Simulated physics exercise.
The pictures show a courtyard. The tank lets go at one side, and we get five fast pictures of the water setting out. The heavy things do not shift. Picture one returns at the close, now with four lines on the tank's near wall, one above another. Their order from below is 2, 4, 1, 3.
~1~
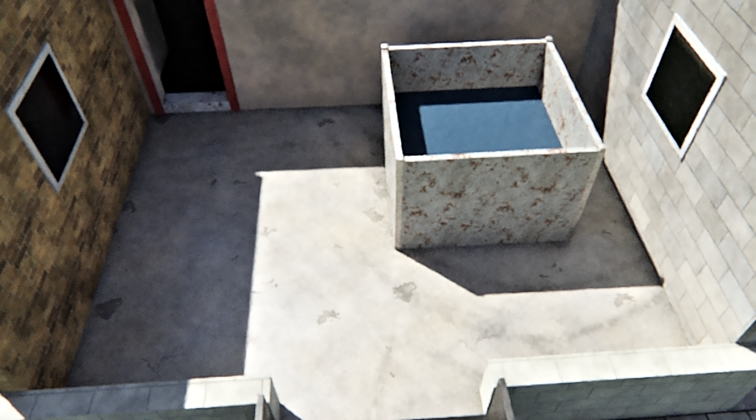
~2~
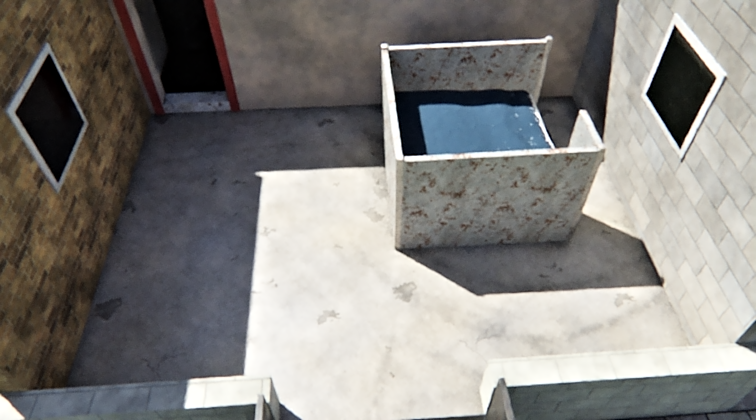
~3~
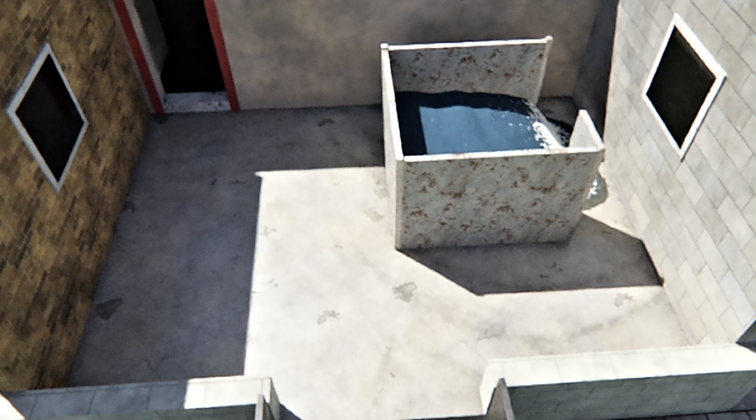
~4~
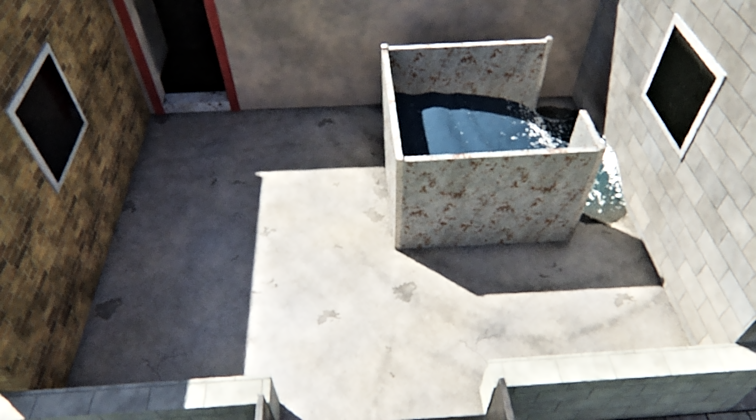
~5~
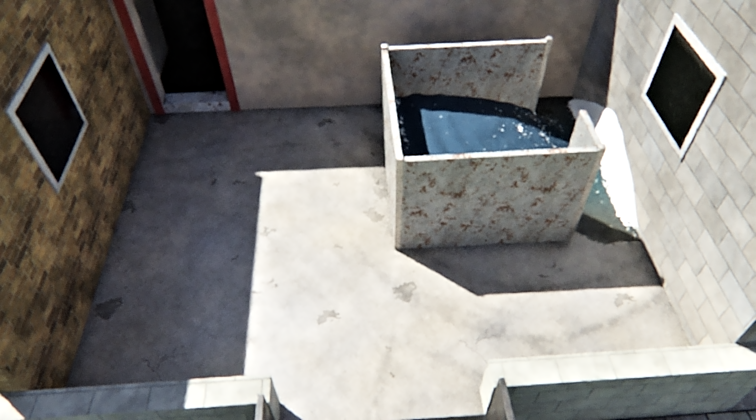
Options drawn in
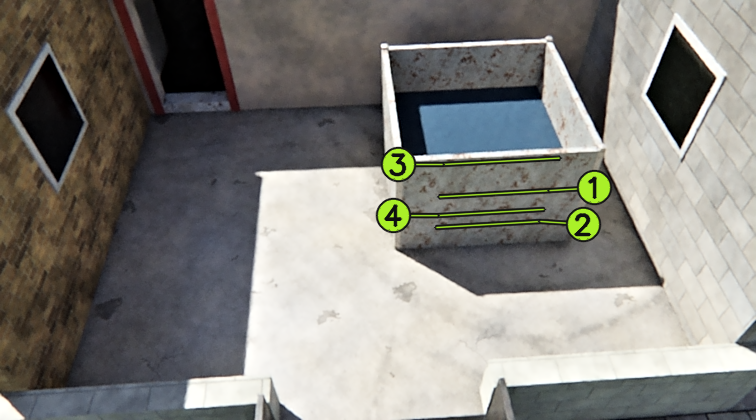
Water pouring out through the opened right side of a square tank and spreading over the courtyard ground beside the wall.
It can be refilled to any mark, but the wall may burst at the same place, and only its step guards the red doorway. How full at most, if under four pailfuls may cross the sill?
The answer is line 1.
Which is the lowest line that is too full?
3.
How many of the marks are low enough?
Three of them.
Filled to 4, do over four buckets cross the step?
No.
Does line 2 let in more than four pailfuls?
No, that is safe.
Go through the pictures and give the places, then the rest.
Water in the tank at rest, its middle at (476, 137); foot of the red doorway at (199, 112); open gate at (380, 364).
Water covers 2 % of the ground and shows as far out as (572, 192).
Water covers 4 % of the ground and shows as far out as (590, 197).
Water covers 7 % of the ground and shows as far out as (607, 213).
Water covers 9 % of the ground and shows as far out as (626, 233).
On the marked copy, 1 at (494, 193); 2 at (488, 224); 3 at (501, 161); 4 at (490, 212); from the bottom up 2, 4, 1, 3.
With 1, a bucket or two gets in.
With 2, nothing gets over.
With 3, about 13 bucketfuls get in.
With 4, a splash gets over, under a bucket.
